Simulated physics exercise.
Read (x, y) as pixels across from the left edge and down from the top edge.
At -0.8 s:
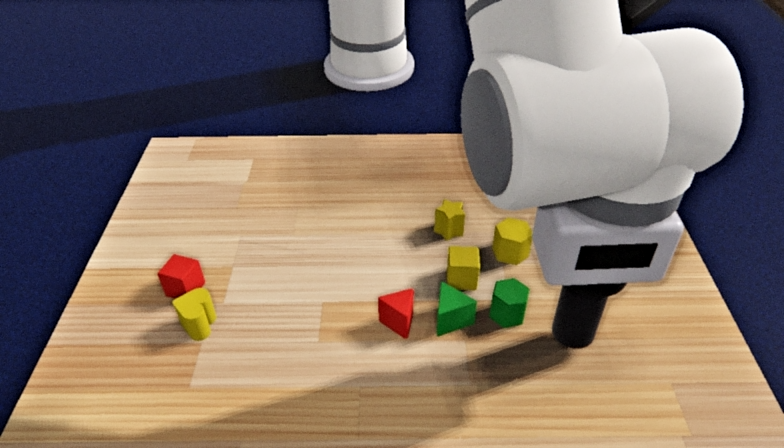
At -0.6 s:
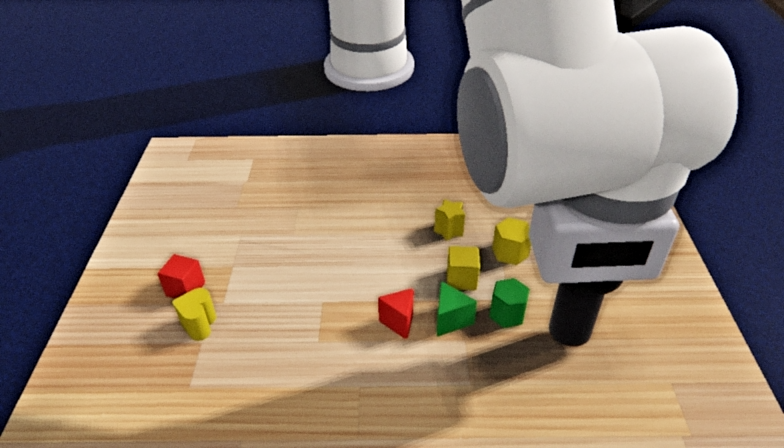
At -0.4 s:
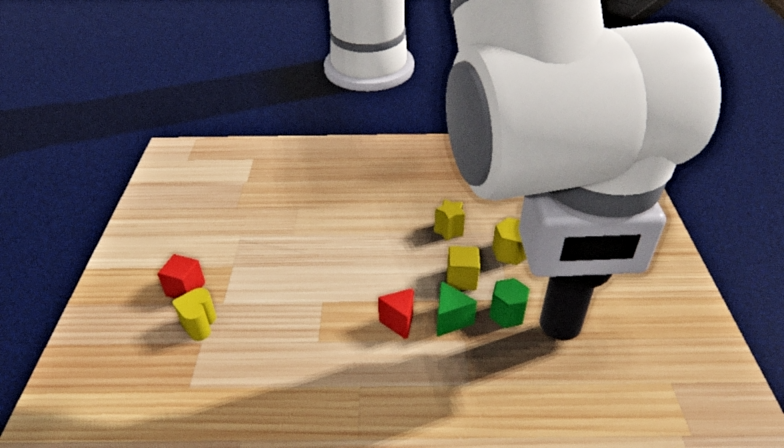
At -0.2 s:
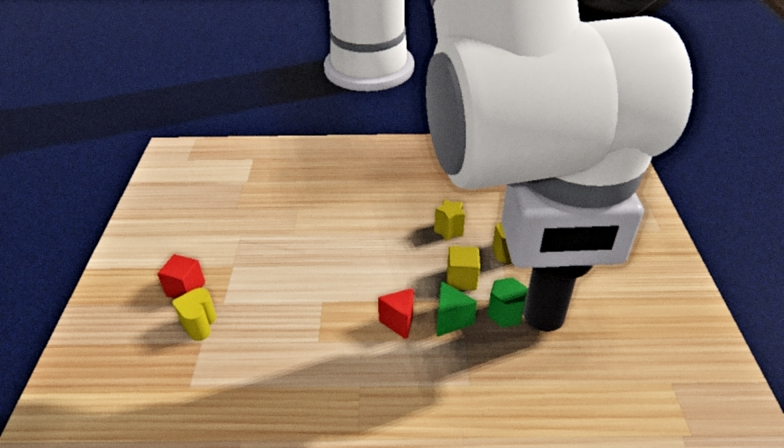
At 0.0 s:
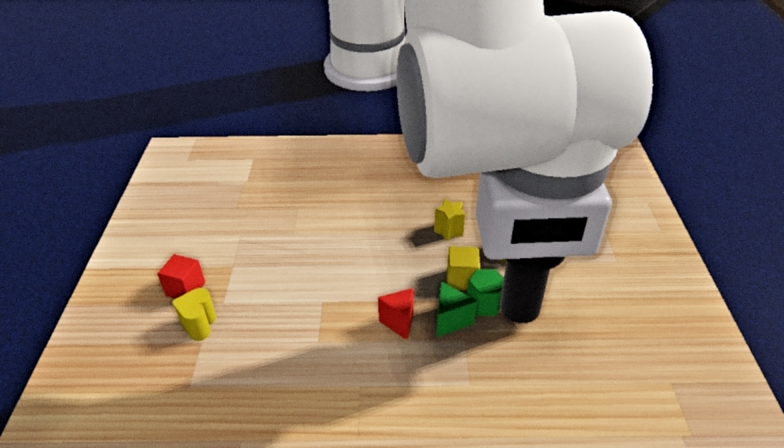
On a wooden tabletop, a white robot arm moves its black rod left, nudging a green hexagonal block toward neighbouring coloured blocks.
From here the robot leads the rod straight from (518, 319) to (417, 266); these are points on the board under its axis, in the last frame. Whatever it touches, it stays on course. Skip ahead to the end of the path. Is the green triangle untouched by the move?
I believe so.
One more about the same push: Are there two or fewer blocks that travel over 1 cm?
Yes.
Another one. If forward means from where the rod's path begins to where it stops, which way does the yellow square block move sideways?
It slides rightward.
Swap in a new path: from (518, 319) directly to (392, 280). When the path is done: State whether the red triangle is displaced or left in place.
The red triangle is left alone.
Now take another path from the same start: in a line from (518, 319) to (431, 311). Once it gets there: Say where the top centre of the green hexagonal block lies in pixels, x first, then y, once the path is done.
The middle of the upper face of the green hexagonal block will lie at about (419, 262) in the picture.
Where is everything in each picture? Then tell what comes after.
In the first picture, rod tip (573, 332); block tops, green triangle (452, 298); yellow square block (464, 256); green hexagonal block (511, 291).
In the second picture, rod (570, 330); blocks unchanged.
In the third picture, rod (560, 324); blocks unchanged.
In the fourth picture, rod (544, 316); blocks unchanged.
In the fifth picture, rod (520, 308); green triangle (452, 298); yellow square block (464, 256); green hexagonal block (488, 280).
The first path, step by step. One third of the way, rod (483, 289); yellow square block (456, 245); green hexagonal block (449, 268).
Two thirds of the way, rod (449, 272); yellow square block (444, 232), turned 25° clockwise; green hexagonal block (414, 259), turned 40° anticlockwise.
At the end, rod (417, 255); green triangle in place; yellow square block (440, 225), turned 40° clockwise; green hexagonal block (387, 255), turned 65° anticlockwise.
